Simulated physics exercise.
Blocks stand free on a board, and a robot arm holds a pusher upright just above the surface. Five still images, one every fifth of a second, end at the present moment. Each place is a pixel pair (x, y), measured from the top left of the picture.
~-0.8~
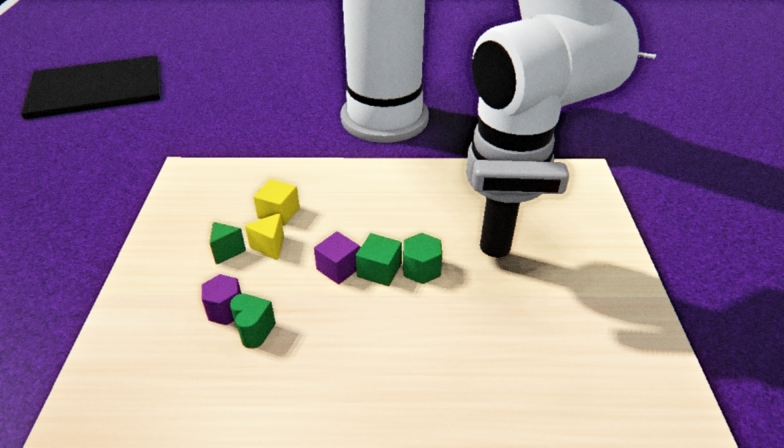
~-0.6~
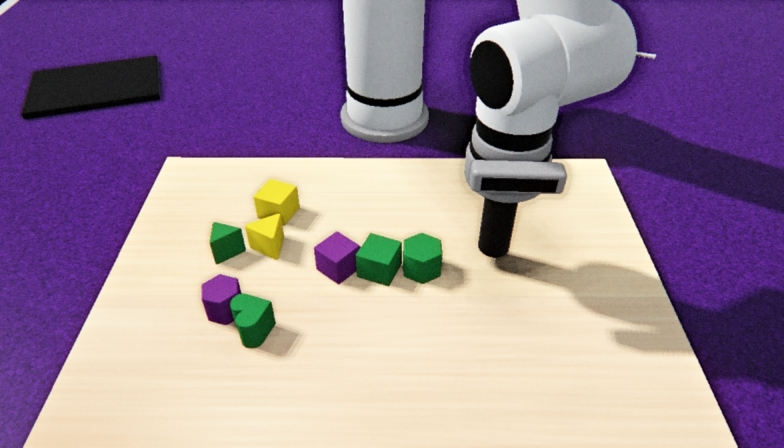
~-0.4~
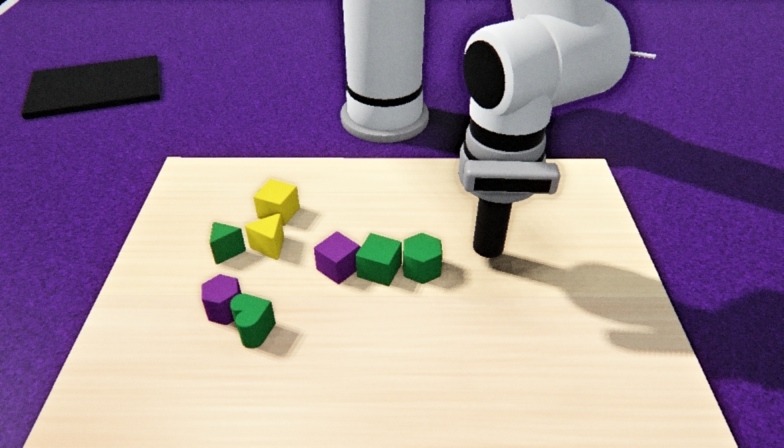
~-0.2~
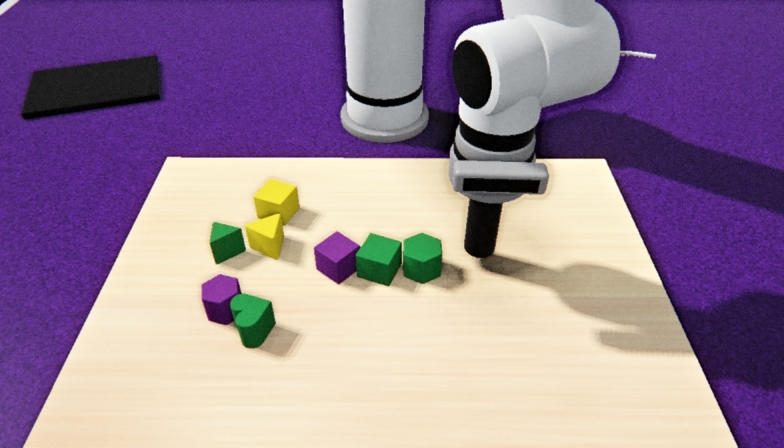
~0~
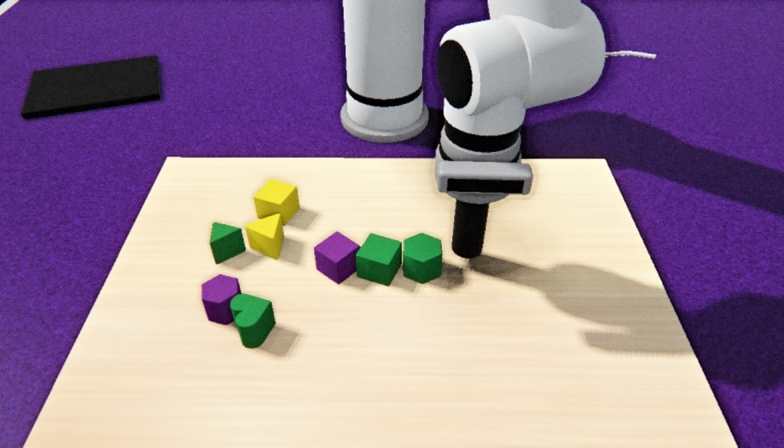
A robot arm holding a black pusher upright over a wooden board slid slowly left toward a row of one purple and two green blocks, while all the blocks, including the yellow ones, stayed still.
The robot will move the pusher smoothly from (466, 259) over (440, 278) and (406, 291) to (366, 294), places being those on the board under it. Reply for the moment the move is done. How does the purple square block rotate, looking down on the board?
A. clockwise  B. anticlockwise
Choice B: Anticlockwise.
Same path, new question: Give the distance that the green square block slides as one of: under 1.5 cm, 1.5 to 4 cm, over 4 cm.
If I had to pick, the green square block travels beyond 4 cm here.
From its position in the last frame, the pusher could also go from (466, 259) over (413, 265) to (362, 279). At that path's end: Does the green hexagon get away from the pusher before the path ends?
No, that is not how it ends up.
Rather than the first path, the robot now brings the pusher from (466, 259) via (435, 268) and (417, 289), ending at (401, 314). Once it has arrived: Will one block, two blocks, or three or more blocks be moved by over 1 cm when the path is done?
The push will move three blocks or more.
The first path, step by step. One third of the way, pusher at (440, 268); purple square block at (328, 245), turned 15° anticlockwise; green square block at (367, 246); green hexagon at (405, 250), turned 25° clockwise.
Two thirds of the way, pusher at (405, 280); purple square block at (303, 238); green square block at (339, 244); green hexagon at (374, 255), turned 40° clockwise.
At the end, pusher at (366, 283); purple hexagon not moved; yellow triangle at (258, 222), turned 20° clockwise; purple square block at (280, 232), turned 20° anticlockwise; green square block at (316, 234); green hexagon at (347, 249), turned 70° clockwise.
